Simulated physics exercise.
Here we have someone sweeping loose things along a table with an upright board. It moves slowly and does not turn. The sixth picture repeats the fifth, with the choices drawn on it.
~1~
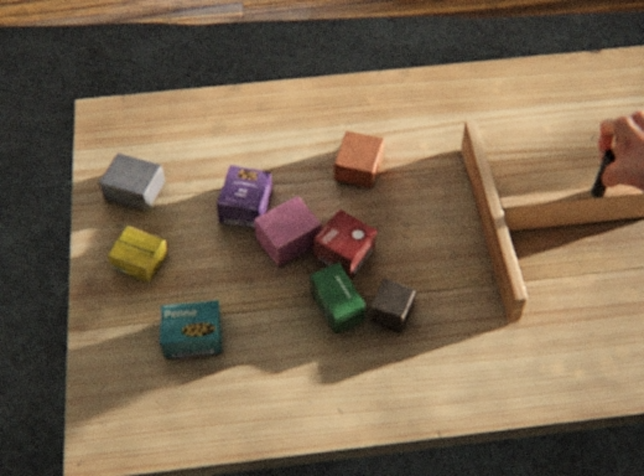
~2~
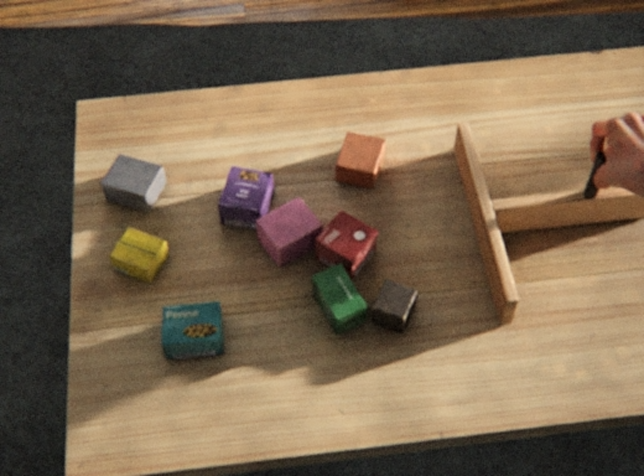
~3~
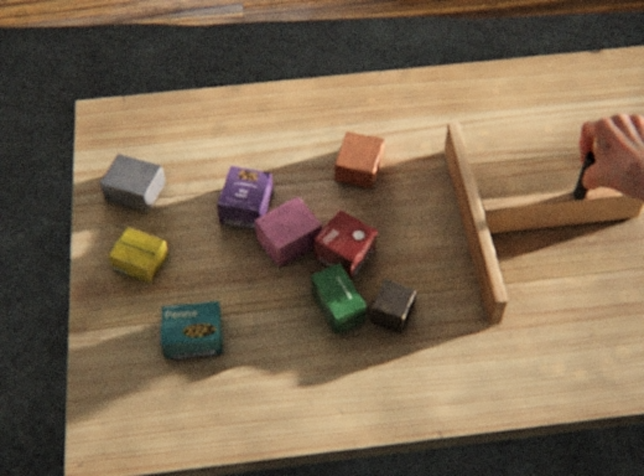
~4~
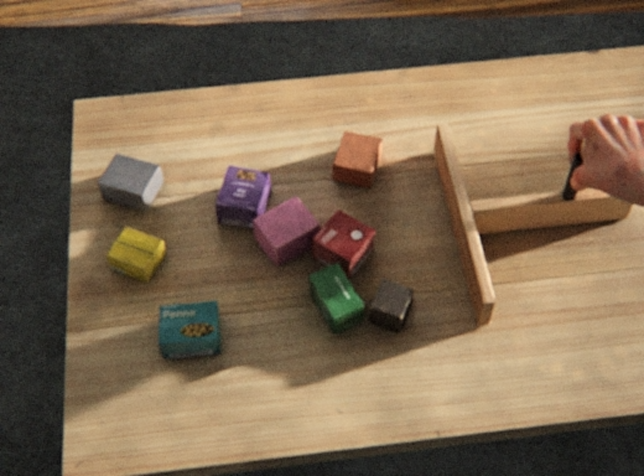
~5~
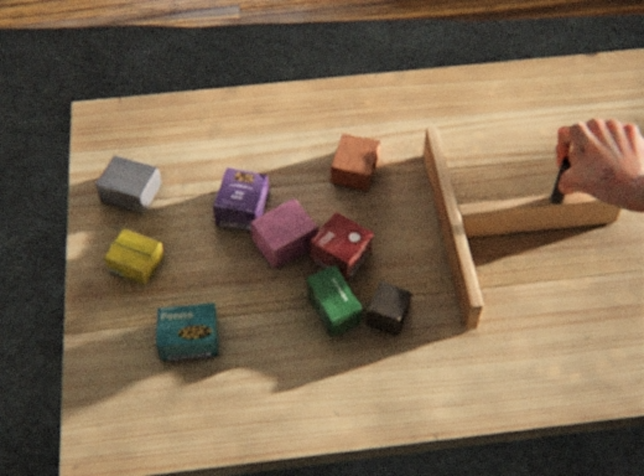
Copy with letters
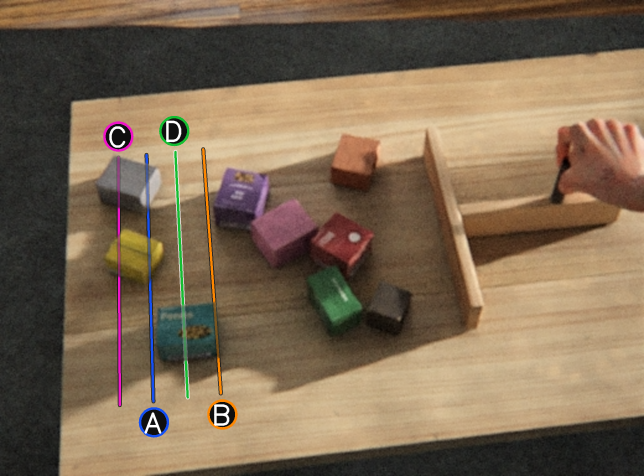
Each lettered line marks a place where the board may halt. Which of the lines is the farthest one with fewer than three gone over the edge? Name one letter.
No farther than A.
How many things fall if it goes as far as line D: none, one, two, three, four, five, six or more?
By then, none.
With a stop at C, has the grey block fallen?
Yes.
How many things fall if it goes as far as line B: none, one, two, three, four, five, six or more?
By then, none.
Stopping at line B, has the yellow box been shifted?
Yes.
On the marked copy, A at (150, 267); B at (211, 261); C at (119, 270); D at (181, 264).
With A. Early on, board (345, 222); black block (336, 323); orange block (307, 168).
Further on, board (236, 233); grey block (112, 180); turquoise packet (140, 349).
At the end, board (149, 242); yellow box (70, 268); purple packet (75, 202); none fallen.
As for the rest, B is within the limit but short; C drops three; D is within the limit but short.
